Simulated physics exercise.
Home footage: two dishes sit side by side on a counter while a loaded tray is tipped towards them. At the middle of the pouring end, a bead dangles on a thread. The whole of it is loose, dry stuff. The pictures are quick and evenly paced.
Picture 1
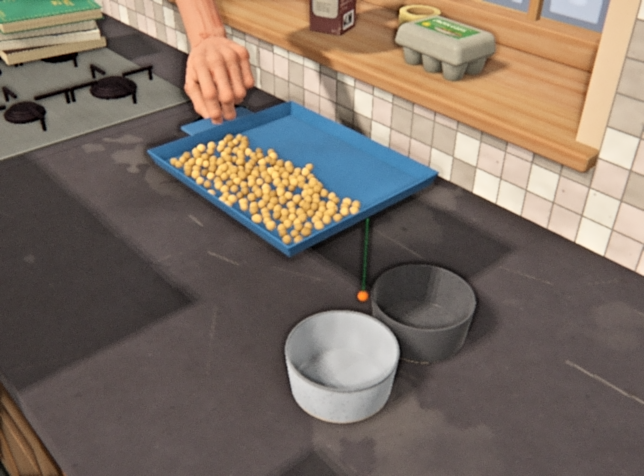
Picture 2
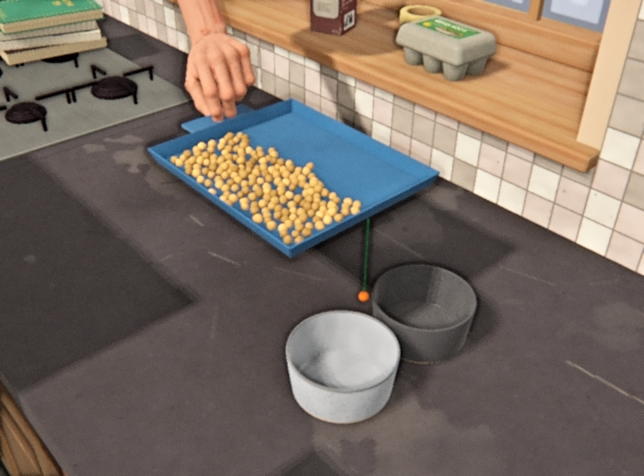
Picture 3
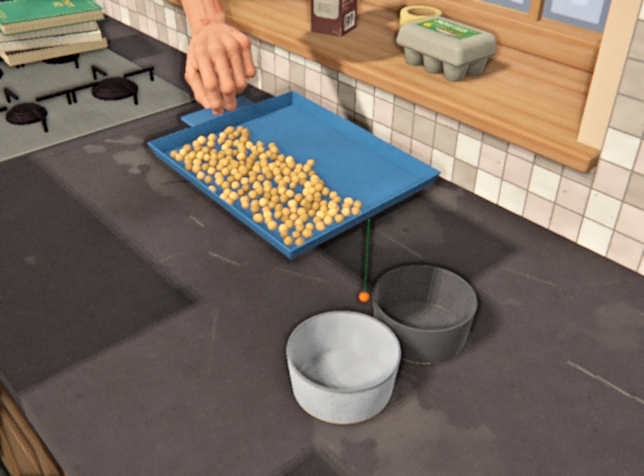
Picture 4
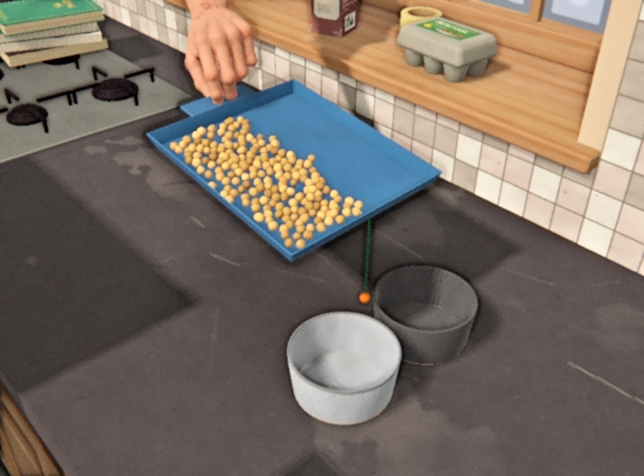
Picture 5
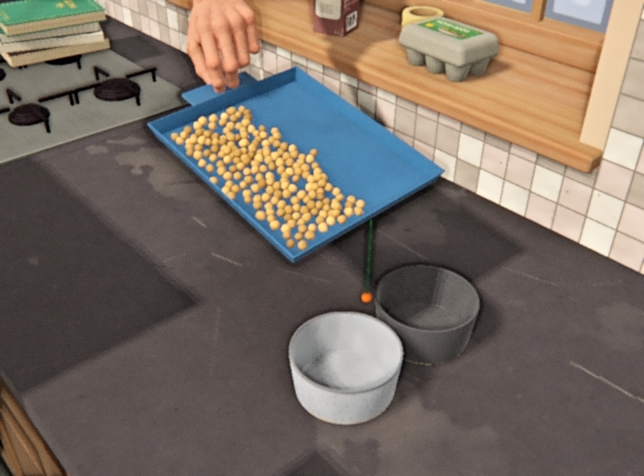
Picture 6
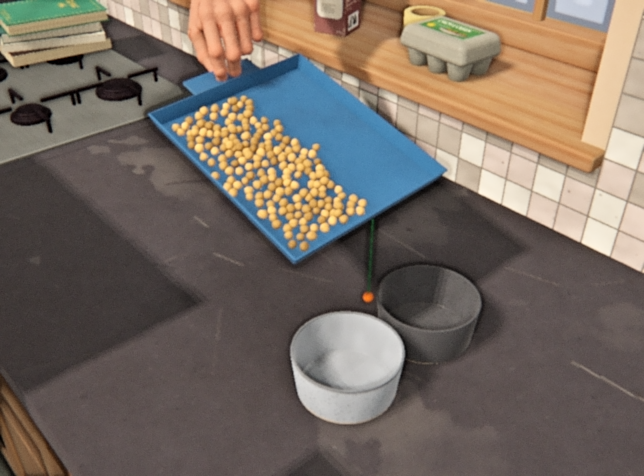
A blue tray of chickpeas tilting gradually as a hand raises its far end above two bowls on a dark counter.
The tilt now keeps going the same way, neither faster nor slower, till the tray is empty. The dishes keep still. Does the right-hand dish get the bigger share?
No, my bet is the dish over on the left is left holding more.
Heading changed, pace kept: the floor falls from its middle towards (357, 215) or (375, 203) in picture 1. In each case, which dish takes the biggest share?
So: The left-standing dish on the first go, the right-standing dish on the second.
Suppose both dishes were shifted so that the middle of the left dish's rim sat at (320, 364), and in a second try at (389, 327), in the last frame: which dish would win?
First try: The leftmost dish. Second try: The leftmost dish.
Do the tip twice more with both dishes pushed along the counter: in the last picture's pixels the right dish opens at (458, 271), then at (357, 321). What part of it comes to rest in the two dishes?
First 30 %, then 70 %.
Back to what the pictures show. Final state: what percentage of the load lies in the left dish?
About 70 per cent.
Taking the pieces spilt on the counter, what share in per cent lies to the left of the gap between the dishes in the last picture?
Around 70 percent of the pieces.
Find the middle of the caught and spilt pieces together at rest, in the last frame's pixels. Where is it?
Once it all stops, the middle lies near (344, 392).
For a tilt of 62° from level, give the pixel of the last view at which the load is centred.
Its middle sits at about pixel (302, 194).
Just after the last frame, tray tipped steeply; almost all on the tray; just a few in the left dish.
A moment on, tray tipped past a quarter turn; about a tenth on the tray; roughly half in the left dish; just a few in the right dish; about a tenth outside both; roughly a quarter in the air.
Further on, tray tipped past a quarter turn; the larger part in the left dish; just a few in the right dish; roughly a quarter outside both.
When it is over, tray tipped past a quarter turn; the larger part in the left dish; just a few in the right dish; roughly a quarter outside both.
